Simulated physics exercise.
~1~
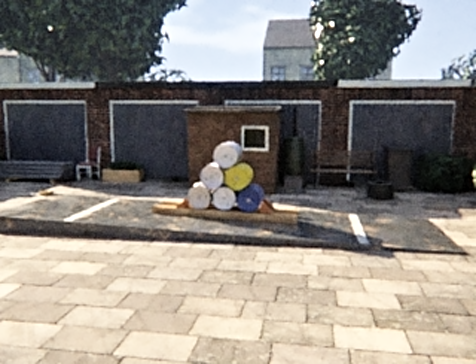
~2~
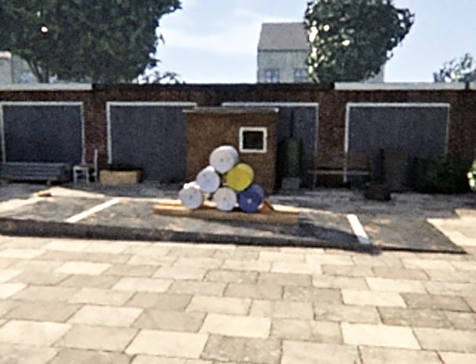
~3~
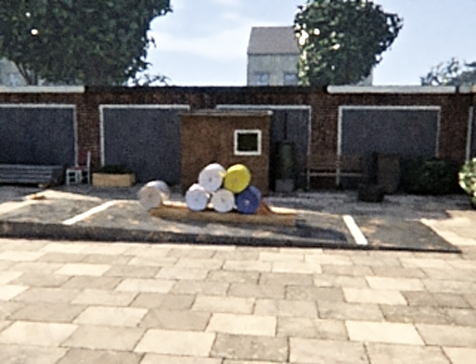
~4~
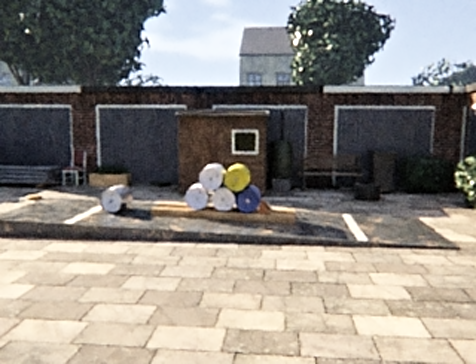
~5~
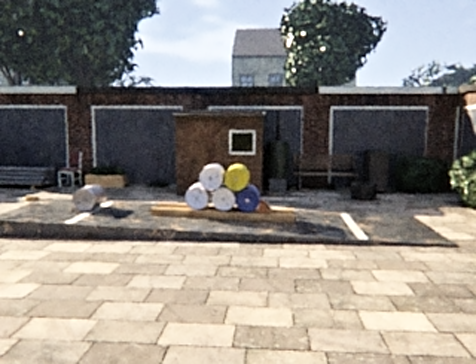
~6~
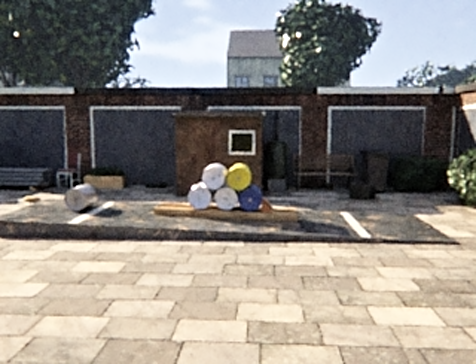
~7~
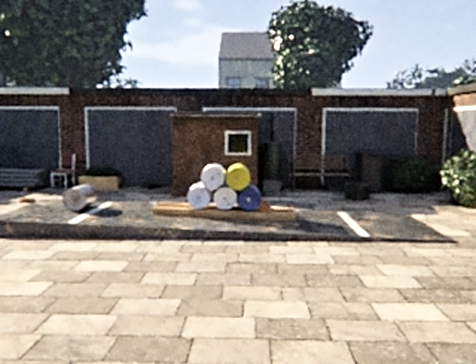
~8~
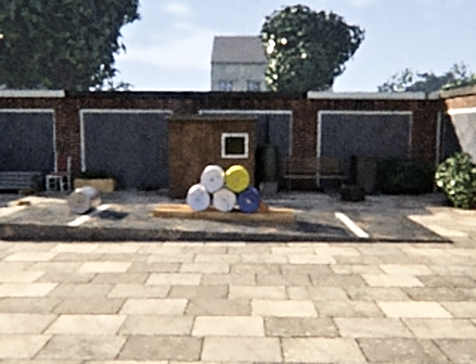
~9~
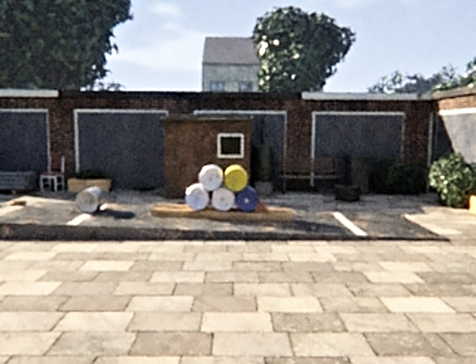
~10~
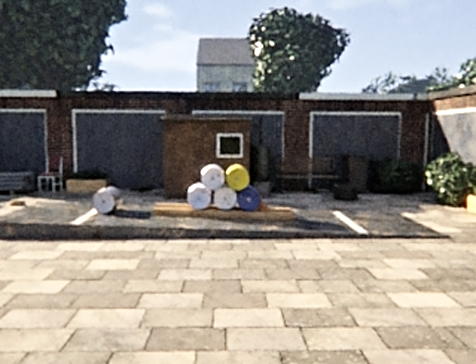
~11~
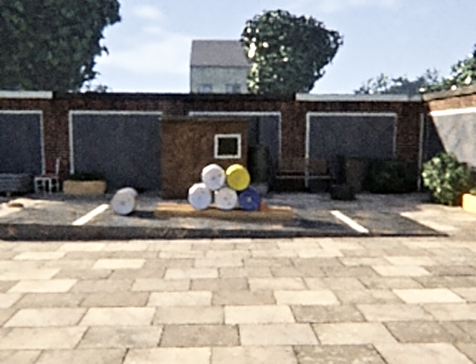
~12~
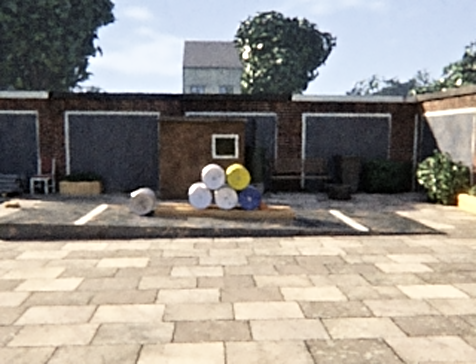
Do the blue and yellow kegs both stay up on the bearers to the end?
Yes, both stay there. The blue keg is still on the bearers at the right of the bottom row, and the yellow one is still resting on top of other kegs in the stack.
